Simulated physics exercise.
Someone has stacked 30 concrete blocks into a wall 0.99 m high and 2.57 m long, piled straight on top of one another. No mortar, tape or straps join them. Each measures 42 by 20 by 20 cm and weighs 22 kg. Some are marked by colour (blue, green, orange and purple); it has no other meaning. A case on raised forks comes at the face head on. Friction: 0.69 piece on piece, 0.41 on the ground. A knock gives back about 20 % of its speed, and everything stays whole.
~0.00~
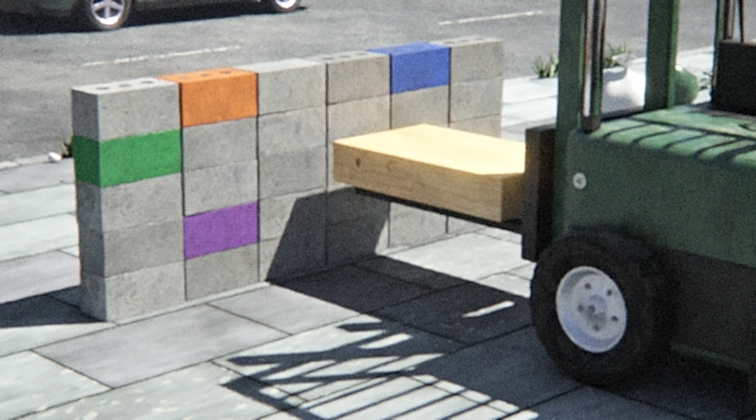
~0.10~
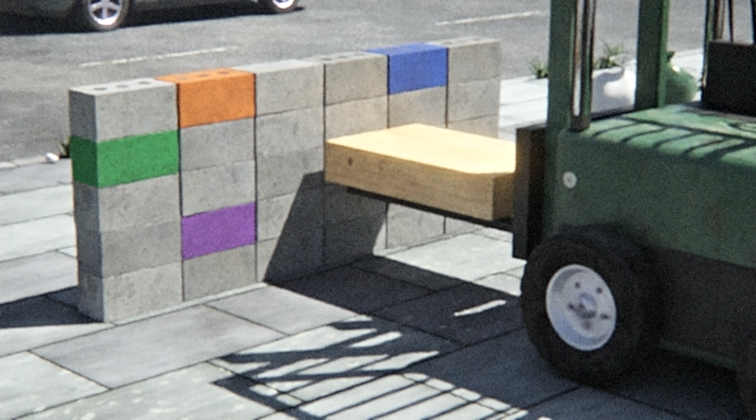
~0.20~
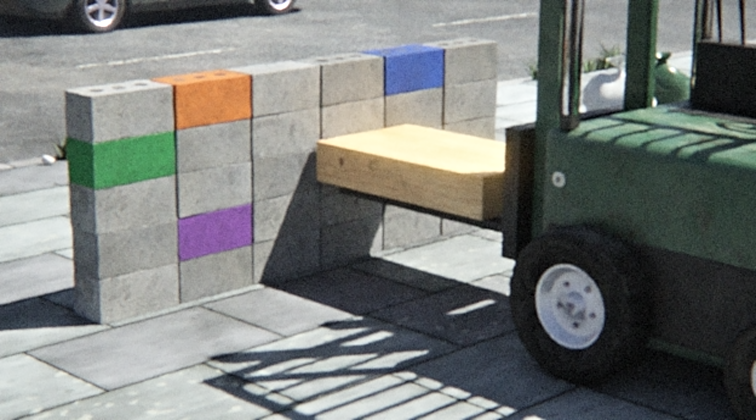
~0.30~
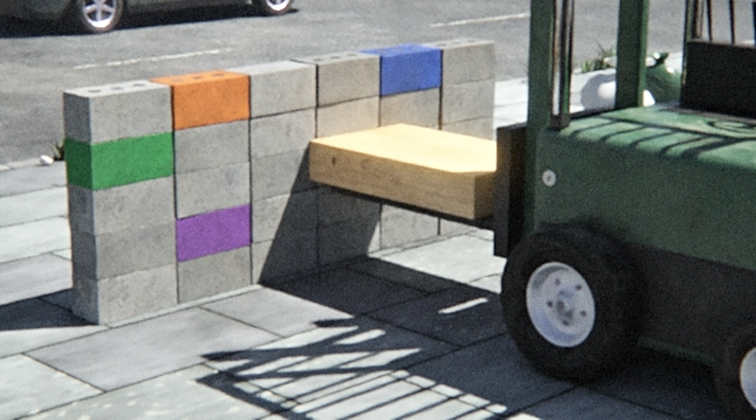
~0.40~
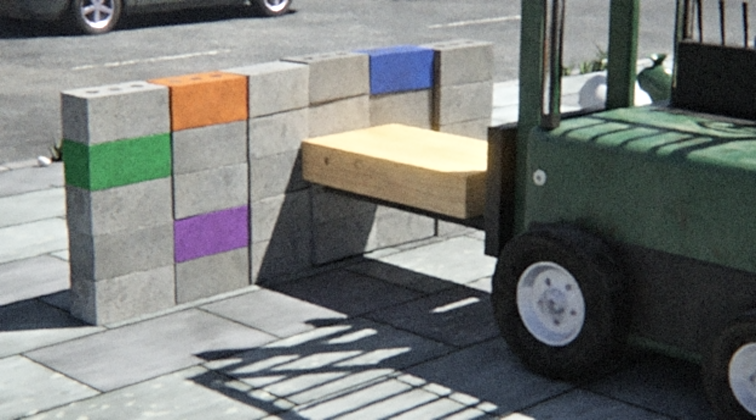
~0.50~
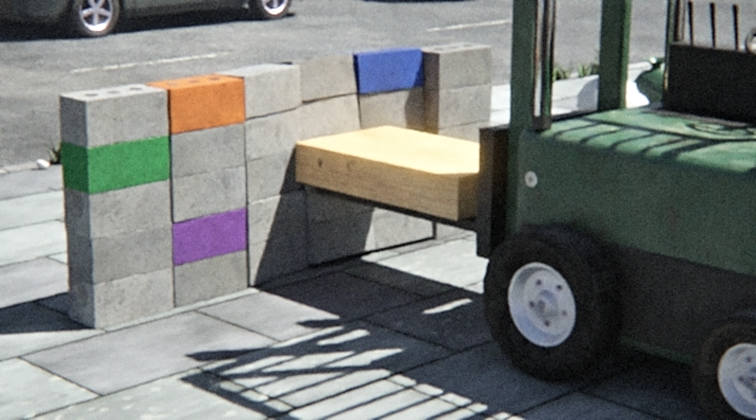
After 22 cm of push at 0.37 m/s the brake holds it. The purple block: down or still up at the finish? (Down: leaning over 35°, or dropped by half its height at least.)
The purple block stays up.
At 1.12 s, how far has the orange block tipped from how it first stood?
About 0°.
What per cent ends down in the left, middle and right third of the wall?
Left 0, middle 100, right 30 per cent.
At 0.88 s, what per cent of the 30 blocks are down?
15 per cent by then.
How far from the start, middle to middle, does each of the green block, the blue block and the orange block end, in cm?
Moved: Green 0, blue 130, orange 0.
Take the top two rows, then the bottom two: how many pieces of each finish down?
Top 6, bottom 4.
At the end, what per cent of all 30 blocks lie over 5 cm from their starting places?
It is 45 per cent.
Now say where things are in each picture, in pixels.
In the first picture (we follow the side turned to the camera), load (347, 161) 9 cm short of touching; purple block (222, 230); green block (141, 157); blue block (421, 70); no piece has moved.
The second picture shows load (340, 160) 55 mm short of touching; purple block (219, 230).
The third picture shows load (331, 160) 18 mm short of touching; purple block (216, 232).
The fourth picture shows load (323, 159) 19 mm in; purple block (214, 233); 4 stirred so far.
The fifth picture shows load (316, 159) 56 mm in; purple block (212, 234); blue block (403, 71) displaced 54 mm; 15 stirred so far.
The sixth picture shows load (309, 161) 9 cm in; purple block (210, 236); blue block (392, 71) tipped 6°; orange block (209, 106); steepest lean 10°, the block at (329, 118); 15 stirred so far.
Around 0.64 s, none of the 30 blocks down, 15 disturbed; purple block unmoved; blue block tipped 13°.
Around 0.88 s, 5 of the 30 blocks down; purple block unmoved; blue block tipped 30°, 6 cm lower.
Around 1.12 s, 13 of the 30 blocks down; purple block unmoved; blue block on its side.
Around 1.36 s, 13 of the 30 blocks down; purple block unmoved; blue block tipped 72°, 77 cm lower.
Finally (2.4 s), 13 of the 30 blocks down; purple block unmoved; blue block on its side; orange block unmoved. Seen by the last camera, middles, purple block near (197, 232), blue block near (282, 190).
